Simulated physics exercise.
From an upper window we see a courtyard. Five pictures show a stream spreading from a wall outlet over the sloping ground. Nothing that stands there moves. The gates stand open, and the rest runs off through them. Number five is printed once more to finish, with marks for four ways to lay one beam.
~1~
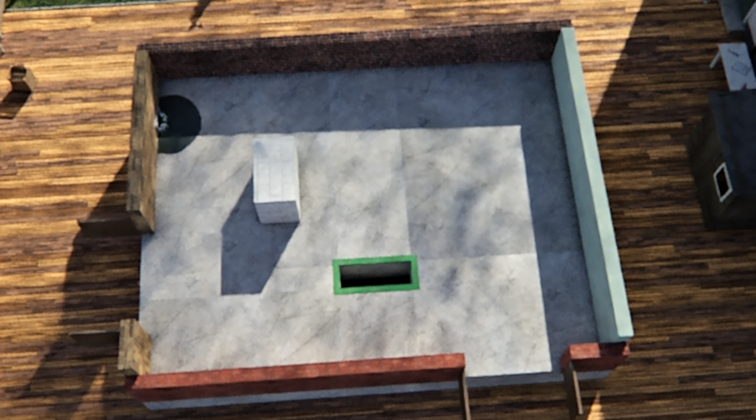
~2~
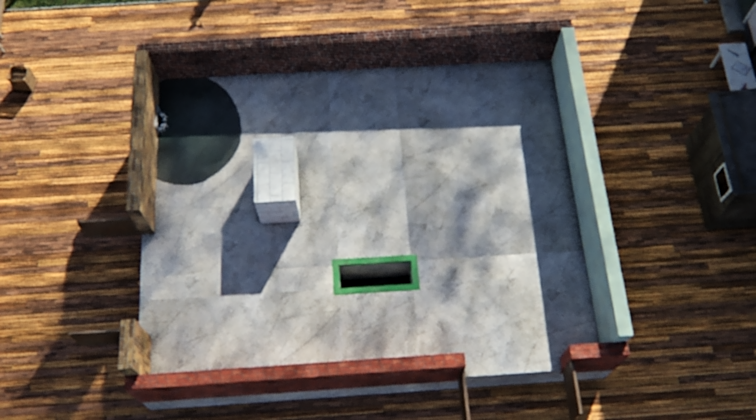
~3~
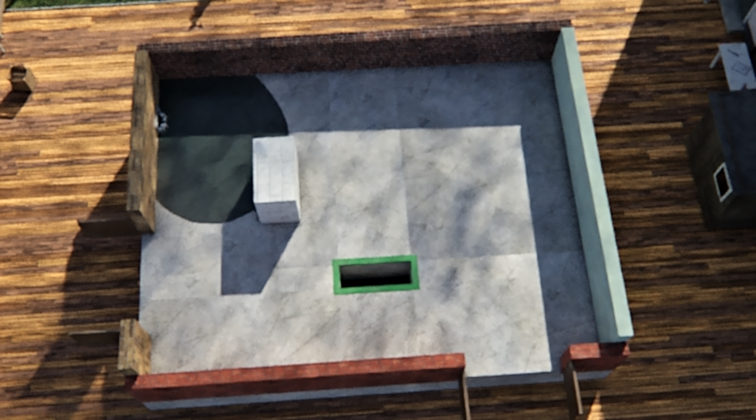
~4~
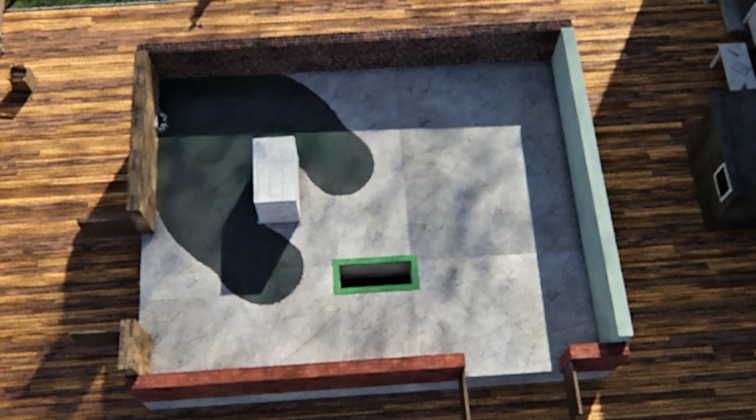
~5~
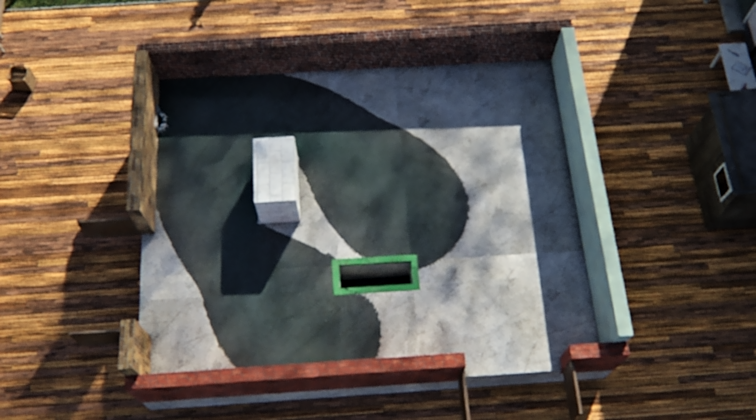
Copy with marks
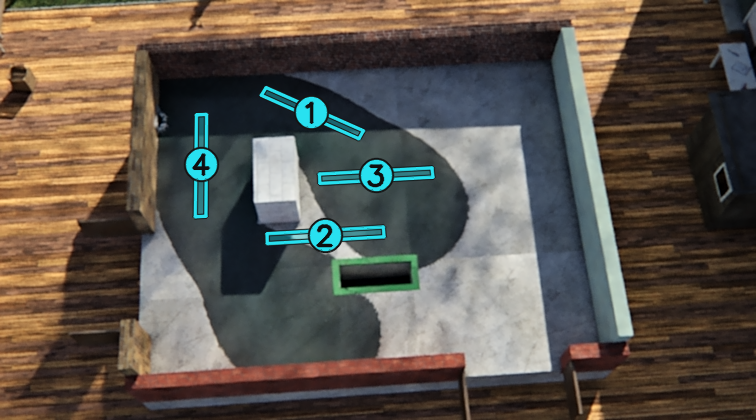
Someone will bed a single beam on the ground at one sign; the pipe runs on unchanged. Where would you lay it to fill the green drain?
Use position 1.
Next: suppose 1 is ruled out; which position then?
4 it is.
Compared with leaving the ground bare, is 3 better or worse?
Position 3 is worse.
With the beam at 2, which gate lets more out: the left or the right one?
The right gate.
On the marked copy, 1 from (263, 91) to (361, 134); 2 from (267, 238) to (383, 231); 3 from (319, 178) to (432, 172); 4 from (200, 216) to (201, 114).
Choosing 1, about 13 % of the stream goes into the green drain, about 86 % out by the gates.
Choosing 2, about 3 % of the stream goes into the green drain, about 96 % out by the gates.
Choosing 3, about 6 % of the stream goes into the green drain, about 93 % out by the gates.
Choosing 4, about 9 % of the stream goes into the green drain, about 89 % out by the gates.
